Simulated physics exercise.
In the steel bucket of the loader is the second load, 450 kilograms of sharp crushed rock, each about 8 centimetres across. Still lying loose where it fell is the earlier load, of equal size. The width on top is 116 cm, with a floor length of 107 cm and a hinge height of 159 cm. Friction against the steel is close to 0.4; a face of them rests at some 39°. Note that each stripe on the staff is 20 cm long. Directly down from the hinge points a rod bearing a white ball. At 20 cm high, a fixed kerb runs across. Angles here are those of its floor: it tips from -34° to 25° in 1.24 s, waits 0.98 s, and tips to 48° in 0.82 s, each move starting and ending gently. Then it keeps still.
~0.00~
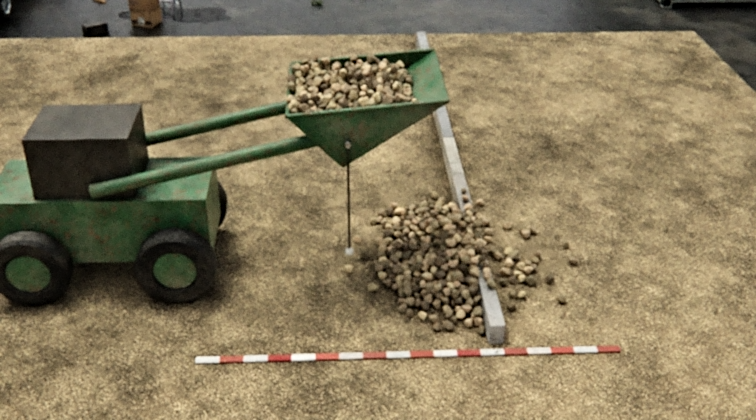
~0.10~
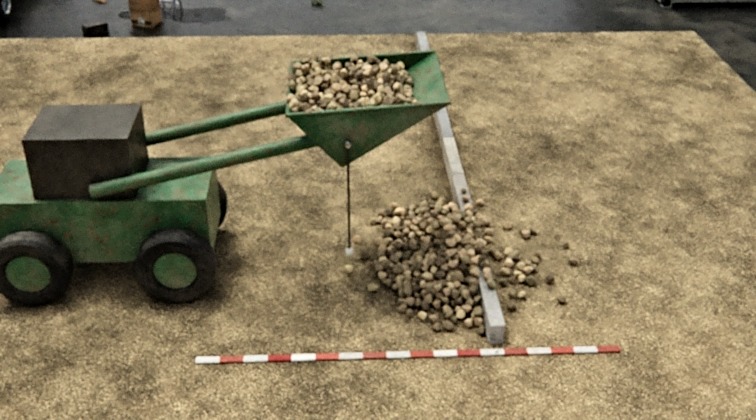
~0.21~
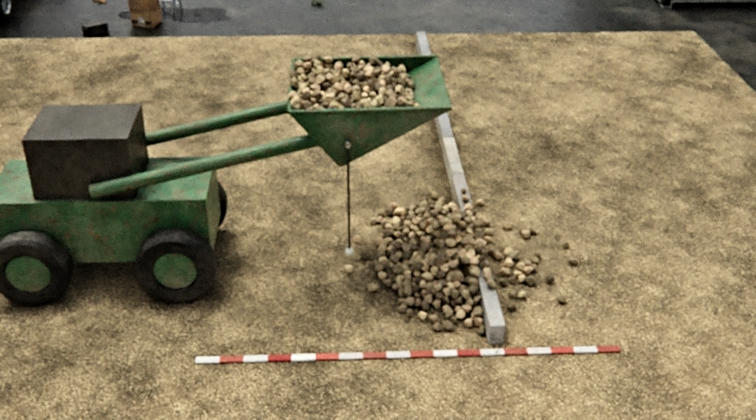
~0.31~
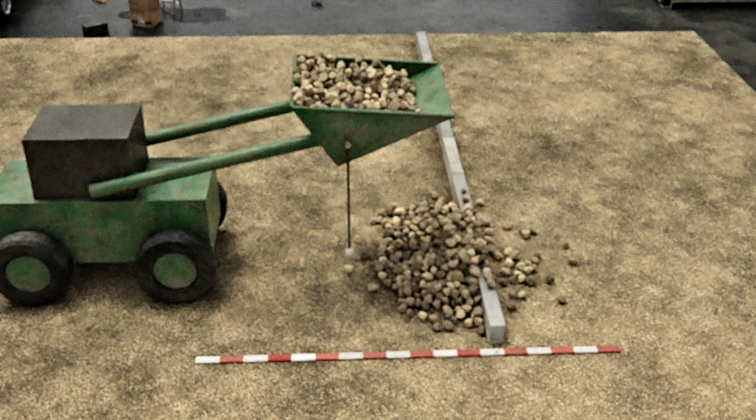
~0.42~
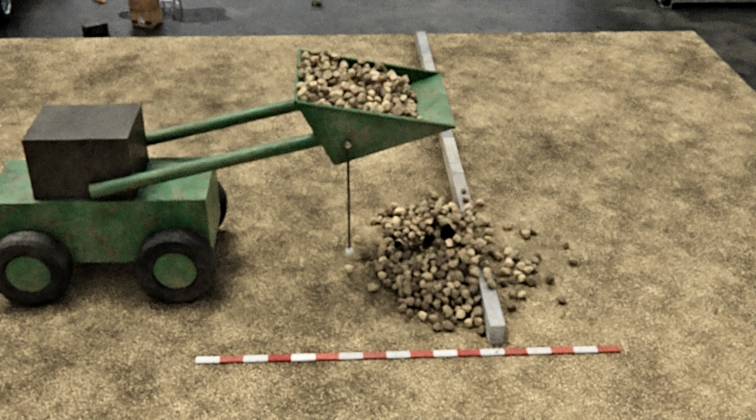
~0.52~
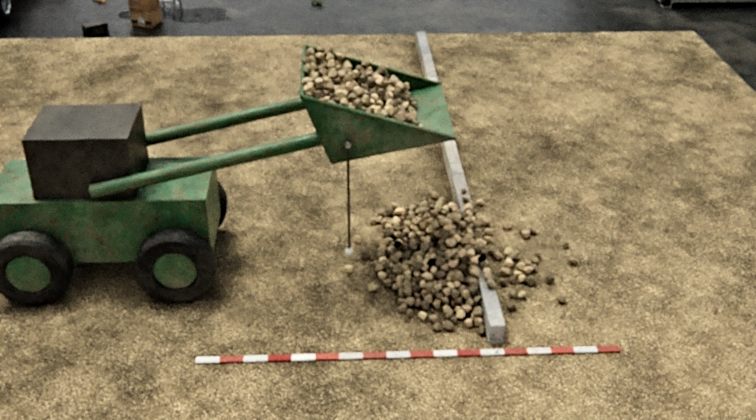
Green loader's raised bucket full of stones slowly tilting down to the right above a stone pile lying across a grey kerb.
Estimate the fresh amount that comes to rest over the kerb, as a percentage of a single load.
About 40 per cent of a load.
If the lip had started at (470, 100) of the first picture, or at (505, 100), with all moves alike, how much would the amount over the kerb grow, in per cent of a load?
First place: Roughly 60 %; second place: Roughly 90 %.
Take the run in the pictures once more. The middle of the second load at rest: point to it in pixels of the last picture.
Middle: Approx. (459, 245) px.
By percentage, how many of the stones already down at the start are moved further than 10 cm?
I'd put it at about 5 per cent.
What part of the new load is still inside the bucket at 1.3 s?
Close to 100 in a hundred is still held.
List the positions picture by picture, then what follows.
In the first picture, the bucket is at -34°, its lip at (449, 101); the top of the load is at (366, 68). The earlier load is highest near (452, 226), 34 cm above ground level, 94 % on this side of the kerb, 6 % over the kerb.
In the second picture, lip at (450, 103), floor tilted -33°, highest stones at (367, 69); the stones move at 0.1 m/s on average.
In the third picture, the bucket is at -30°, its lip at (452, 108); the top of the load is at (332, 68); the stones move at 0.2 m/s on average.
In the fourth picture, lip at (454, 116), floor tilted -25°, highest stones at (314, 63); the stones move at 0.2 m/s on average.
In the fifth picture, the bucket is at -19°, its lip at (456, 127); the top of the load is at (314, 58); the stones move at 0.3 m/s on average.
In the sixth picture, the bucket is at -12°, its lip at (456, 139); the top of the load is at (319, 55); the stones move at 0.3 m/s on average.
After 0.9 s the floor is at 16°; in per cent of one load, 100 in the bucket, 94 on this side of the kerb, 6 over the kerb; the foremost stones are at (547, 257).
After 1.3 s the floor is at 25°; in per cent of one load, 98 in the bucket, 96 on this side of the kerb, 6 over the kerb; the foremost stones are at (547, 257).
After 3.5 s the floor is at 48°; in per cent of one load, 0 in the bucket, 155 on this side of the kerb, 45 over the kerb; the foremost stones are at (583, 254).
After 6.2 s the floor is at 48°; in per cent of one load, 0 in the bucket, 154 on this side of the kerb, 46 over the kerb; the foremost stones are at (583, 254). Net gain over the kerb, 40.
